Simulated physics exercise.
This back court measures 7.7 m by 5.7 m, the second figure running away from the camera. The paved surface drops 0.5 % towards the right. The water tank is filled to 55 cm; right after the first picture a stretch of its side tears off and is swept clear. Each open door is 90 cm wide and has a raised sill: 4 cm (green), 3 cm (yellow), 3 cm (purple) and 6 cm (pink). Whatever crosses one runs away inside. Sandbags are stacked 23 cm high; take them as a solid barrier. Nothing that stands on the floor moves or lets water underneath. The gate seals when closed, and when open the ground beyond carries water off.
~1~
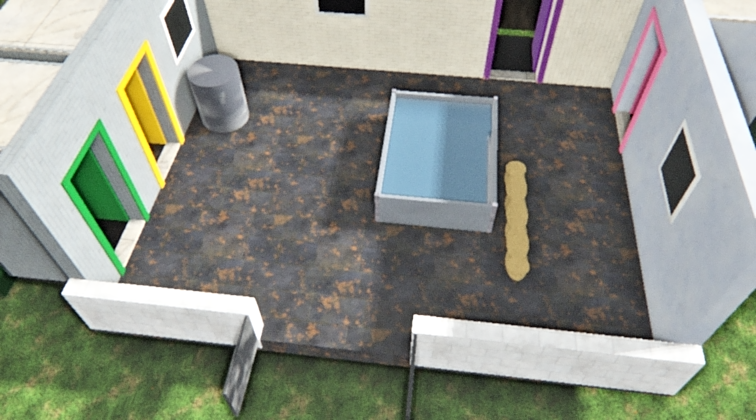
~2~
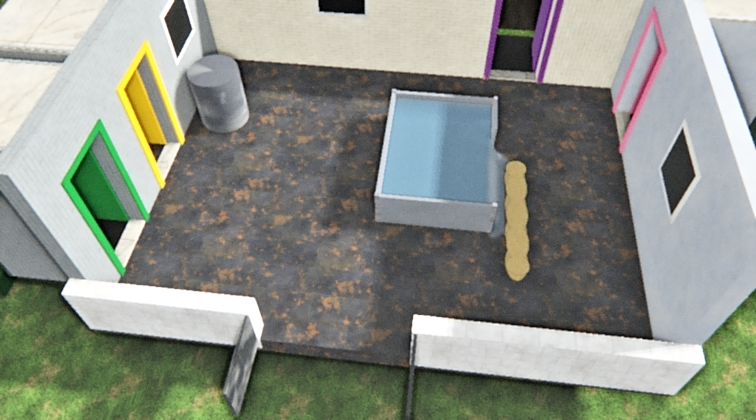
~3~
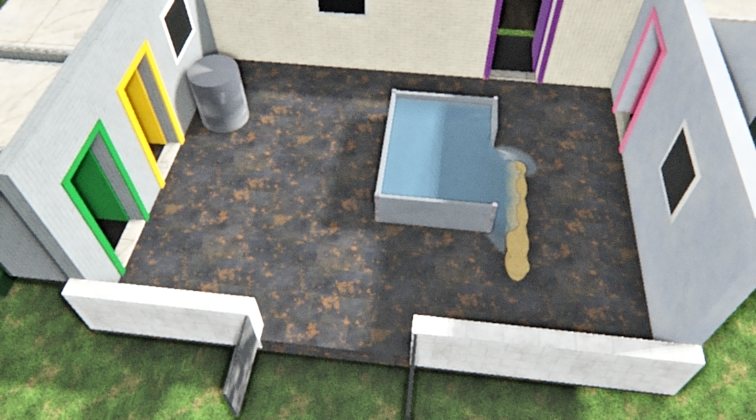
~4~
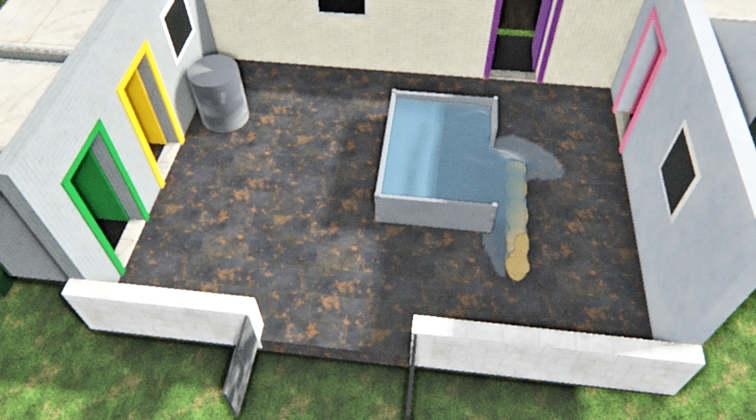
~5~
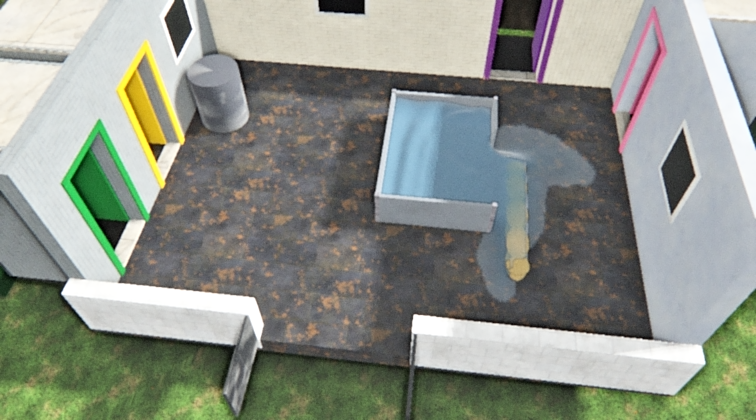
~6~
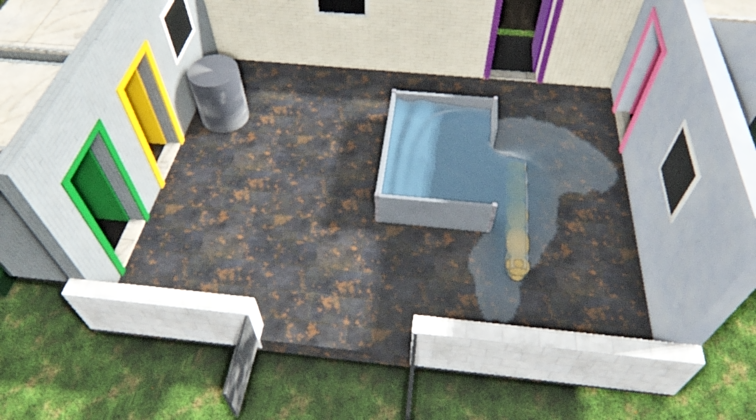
Water pours from the right side of a pale, open-topped tank in a dark, rust-flecked paved court, seen from above by a still camera. A green and a yellow doorway stand at left near a grey drum, a purple one at the back, a pink one at right, and low white walls in front. The water meets a tan row of sandbags, spreads around both ends and widens across the right-hand floor.
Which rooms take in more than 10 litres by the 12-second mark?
Within that time: At the green door it stays under the limit; at the yellow door it keeps below the limit; at the purple door it exceeds the limit; at the pink door it goes over the limit.
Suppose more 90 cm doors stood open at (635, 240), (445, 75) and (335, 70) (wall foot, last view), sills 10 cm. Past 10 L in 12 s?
In that order: Above, below, below.
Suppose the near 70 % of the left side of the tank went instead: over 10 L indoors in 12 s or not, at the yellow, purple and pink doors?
Against that limit: Yellow above, purple below, pink under.
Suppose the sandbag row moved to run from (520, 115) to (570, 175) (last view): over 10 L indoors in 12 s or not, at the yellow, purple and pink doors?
Against that limit: Yellow above, purple above, pink over.
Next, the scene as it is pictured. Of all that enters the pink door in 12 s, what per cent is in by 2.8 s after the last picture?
Some 40 per cent by then.
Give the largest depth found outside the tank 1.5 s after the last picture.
Roughly 33 cm.
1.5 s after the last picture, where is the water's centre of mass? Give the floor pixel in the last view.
At about (481, 185).
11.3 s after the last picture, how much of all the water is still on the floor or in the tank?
About 82 per cent.
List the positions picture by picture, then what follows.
The first frame shows still water, 55 cm deep, in the water tank at (440, 147).
In the second frame, water pours out at (489, 183) and has run 0.9 m, to (496, 233); typically 4 cm deep outside, 55 cm at the water tank's back.
In the third frame, the front is at (504, 249), 1.2 m from the gap at (489, 184); 0.7 m2 of floor is under water; 55 cm left at the back of the water tank.
In the fourth frame, the front is at (504, 272), 1.6 m from the gap at (489, 184); 1.5 m2 of floor is under water; 55 cm left at the back of the water tank.
In the fifth frame, water pours out at (489, 183) and has run 2.0 m, to (508, 294); typically 5 cm deep outside, 48 cm at the water tank's back.
In the sixth frame, water pours out at (489, 183) and has run 2.3 m, to (504, 312); typically 5 cm deep outside, 47 cm at the water tank's back.
Then, 0.7 s after the last picture water covers 25 % of the floor and is deepest (44 cm) near (500, 215); green door not reached, yellow door not reached, purple door not reached, pink door 5 cm at the sill, 4 L in.
Then, 1.5 s after the last picture water covers 35 % of the floor and is deepest (33 cm) near (500, 206); green door not reached, yellow door not reached, purple door 3 cm at the sill, 0 L in, pink door 14 cm at the sill, 34 L in.
Then, 2.8 s after the last picture water covers 40 % of the floor and is deepest (27 cm) near (500, 181); green door not reached, yellow door not reached, purple door 8 cm at the sill, 10 L in, pink door 12 cm at the sill, 71 L in.
Then, 6.3 s after the last picture water covers 60 % of the floor and is deepest (18 cm) near (500, 181); green door not reached, yellow door not reached, purple door 6 cm at the sill, 45 L in, pink door 10 cm at the sill, 133 L in.
Then, 11.3 s after the last picture water covers 85 % of the floor and is deepest (14 cm) near (500, 215); green door 2 cm at the sill, 0 L in, yellow door 1 cm at the sill, 0 L in, purple door 6 cm at the sill, 72 L in, pink door 8 cm at the sill, 175 L in.
